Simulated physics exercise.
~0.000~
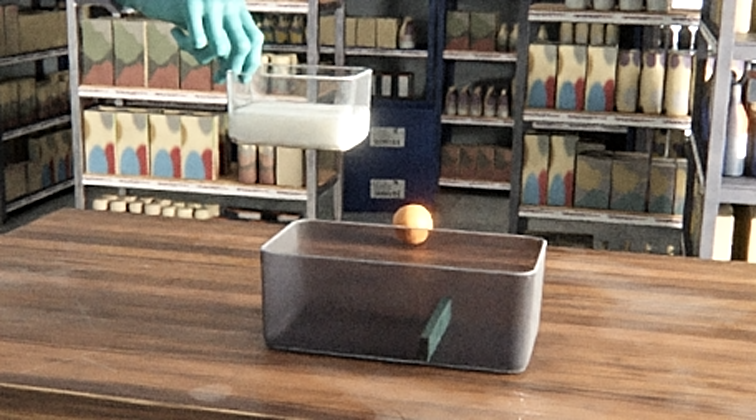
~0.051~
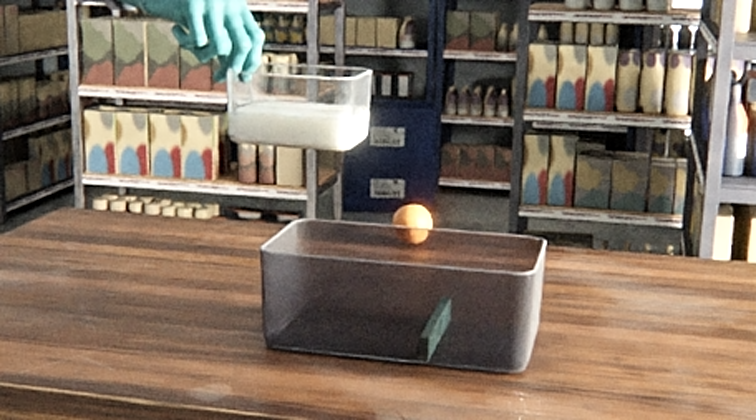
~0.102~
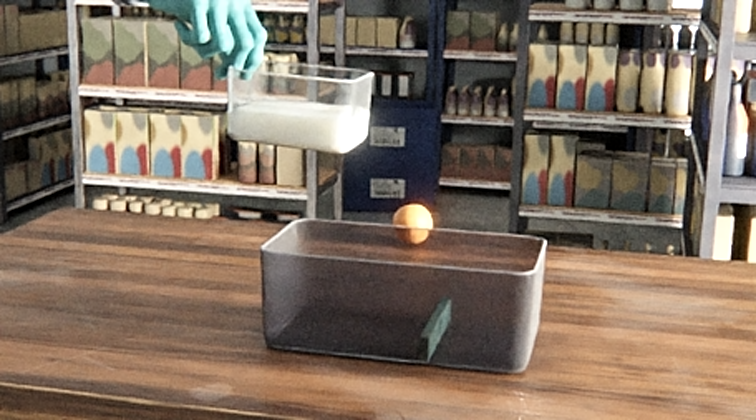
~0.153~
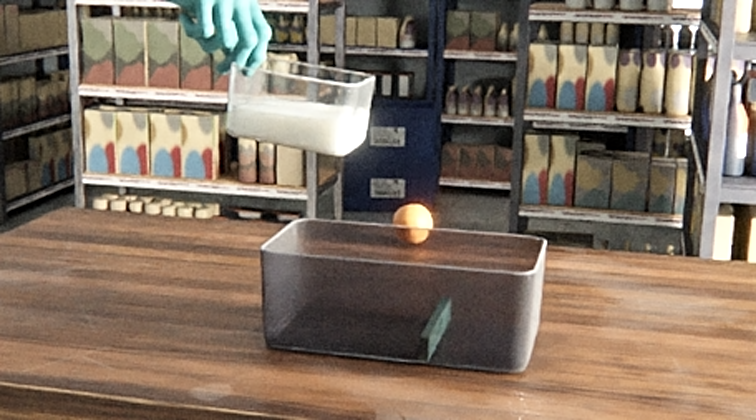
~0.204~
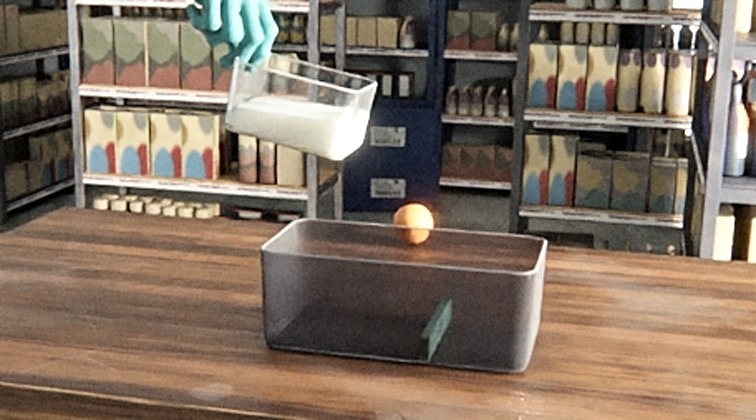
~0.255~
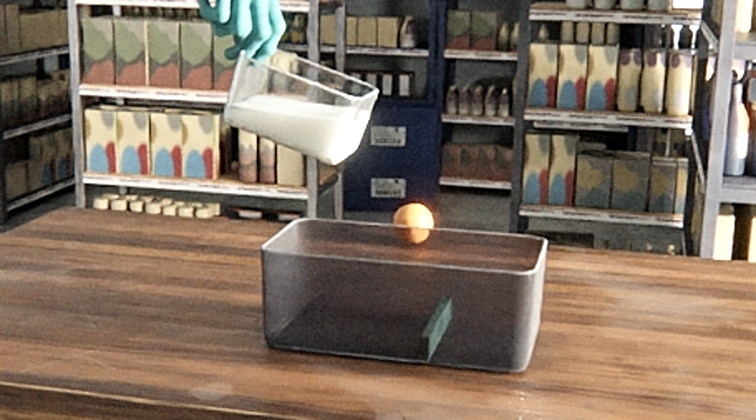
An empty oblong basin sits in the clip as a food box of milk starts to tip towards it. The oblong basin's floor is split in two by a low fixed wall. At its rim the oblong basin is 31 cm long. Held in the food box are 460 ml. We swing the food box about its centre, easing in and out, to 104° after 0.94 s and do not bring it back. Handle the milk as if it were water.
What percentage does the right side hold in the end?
About 13 per cent.
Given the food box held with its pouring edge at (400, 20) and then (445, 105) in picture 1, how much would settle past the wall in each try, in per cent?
50 per cent first, 85 per cent second.
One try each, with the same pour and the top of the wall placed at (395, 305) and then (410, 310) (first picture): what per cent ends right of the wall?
One try each: Around 50 percent and then around 30 percent.
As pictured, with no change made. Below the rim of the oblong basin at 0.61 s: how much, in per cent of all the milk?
Near 5 in a hundred.
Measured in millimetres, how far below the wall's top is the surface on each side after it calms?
Roughly 14 mm on the left side and roughly 26 mm on the right.
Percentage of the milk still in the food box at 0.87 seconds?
16 %.
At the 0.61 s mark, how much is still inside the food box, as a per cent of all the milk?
Roughly 56 %.
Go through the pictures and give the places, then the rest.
Tilt 0°; pouring edge (362, 76); surface from (243, 106) to (360, 113); the oblong basin's rim runs from (278, 236) to (540, 257); the wall's top is at (436, 317), in the first picture.
Tilt 1°; pouring edge (362, 76); surface from (243, 105) to (360, 112), in the second picture.
Tilt 3°; pouring edge (364, 79); surface from (244, 105) to (360, 113), in the third picture.
Tilt 7°; pouring edge (365, 83); surface from (243, 103) to (360, 113), in the fourth picture.
Tilt 12°; pouring edge (368, 89); surface from (242, 102) to (360, 114), in the fifth picture.
Tilt 18°; pouring edge (369, 96); surface from (241, 100) to (361, 115), in the sixth picture.
After 0.61 s the tilt is 75° and 56 per cent is still to pour, 5 is left of the wall and 0 right of it.
After 0.87 s the tilt is 103° and 16 per cent is still to pour, 65 is left of the wall and 4 right of it.
After 1.14 s the tilt is 104° and 1 per cent is still to pour, 83 is left of the wall and 12 right of it.
After 1.44 s the tilt is 104° and 0 per cent is still to pour, 86 is left of the wall and 13 right of it.
In the end 86 per cent lies left of the wall, 13 right of it and 1 outside.
